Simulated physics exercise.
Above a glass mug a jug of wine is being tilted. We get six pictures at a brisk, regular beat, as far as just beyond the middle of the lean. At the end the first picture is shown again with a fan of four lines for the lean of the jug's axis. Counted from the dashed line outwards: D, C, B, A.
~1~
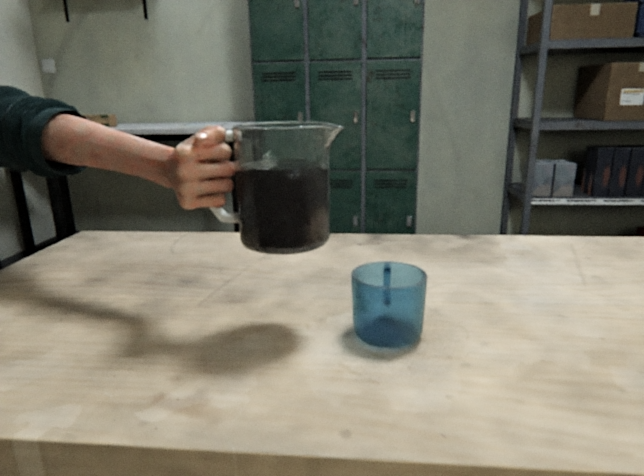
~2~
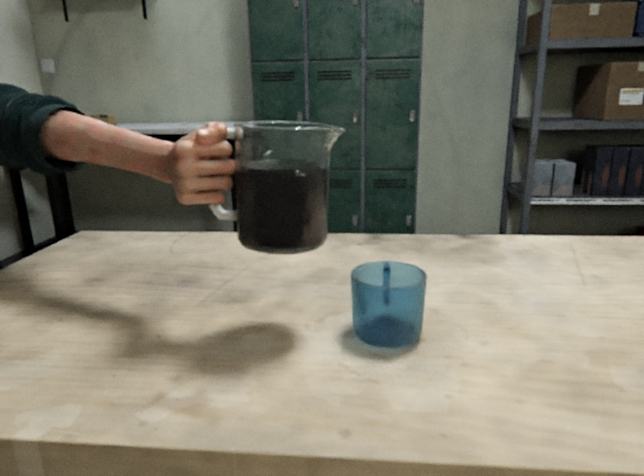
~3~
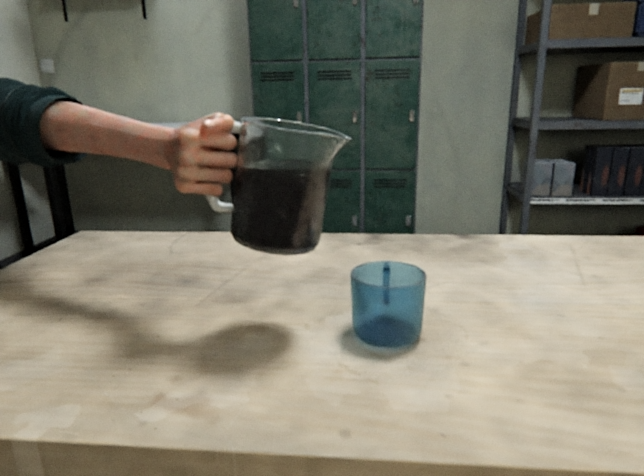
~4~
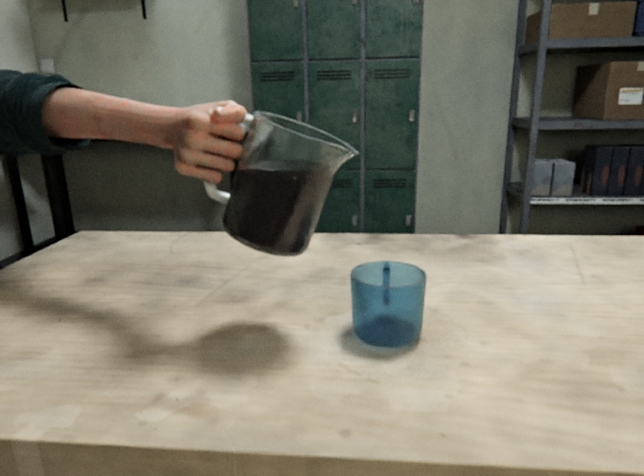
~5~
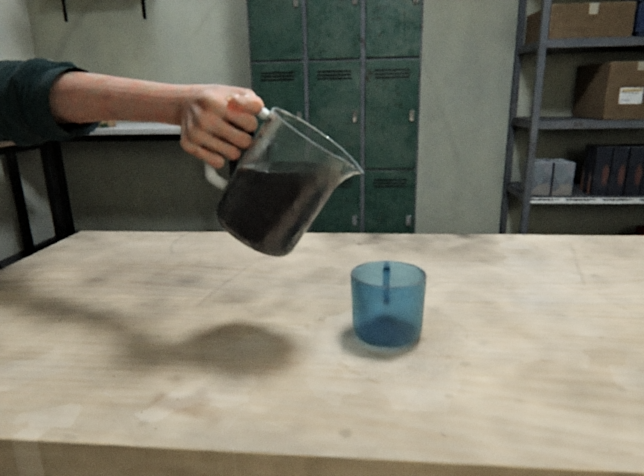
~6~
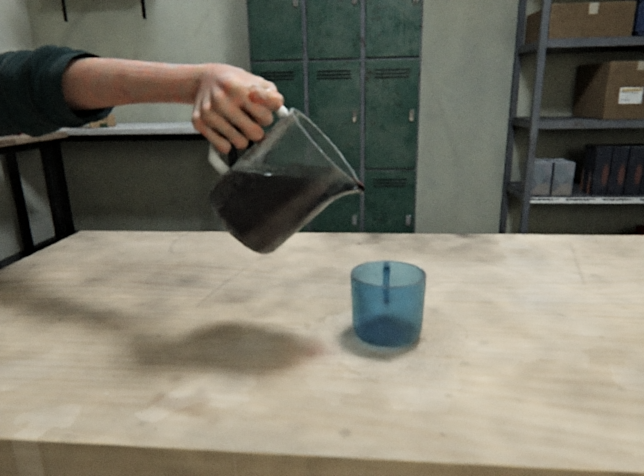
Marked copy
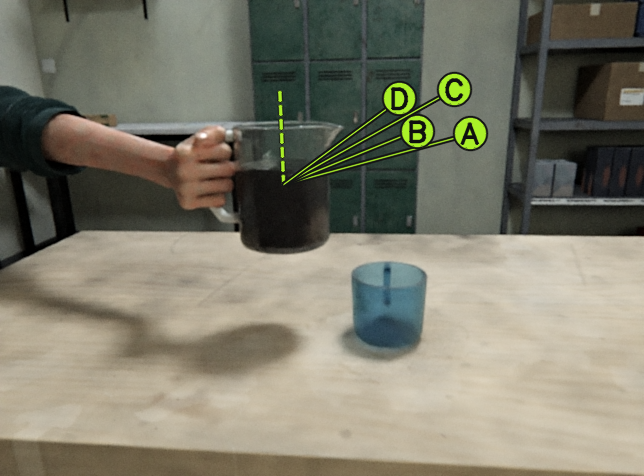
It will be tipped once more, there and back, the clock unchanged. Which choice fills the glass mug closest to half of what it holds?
Mark C does it best.
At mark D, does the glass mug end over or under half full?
Under half.
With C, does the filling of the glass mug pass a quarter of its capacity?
Yes.
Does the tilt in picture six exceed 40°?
Yes.
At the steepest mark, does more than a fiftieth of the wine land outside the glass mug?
Yes.
On the marked copy, A at (454, 138); B at (400, 136); C at (439, 97); D at (386, 109).
Choosing A, the glass mug ends with about 73 % of what it can hold; 15 % of the wine is spilt.
Choosing B, the glass mug ends with about 69 % of what it can hold; 4 % of the wine is spilt.
Choosing C, the glass mug ends with about 50 % of what it can hold.
Choosing D, the glass mug ends with about 29 % of what it can hold.
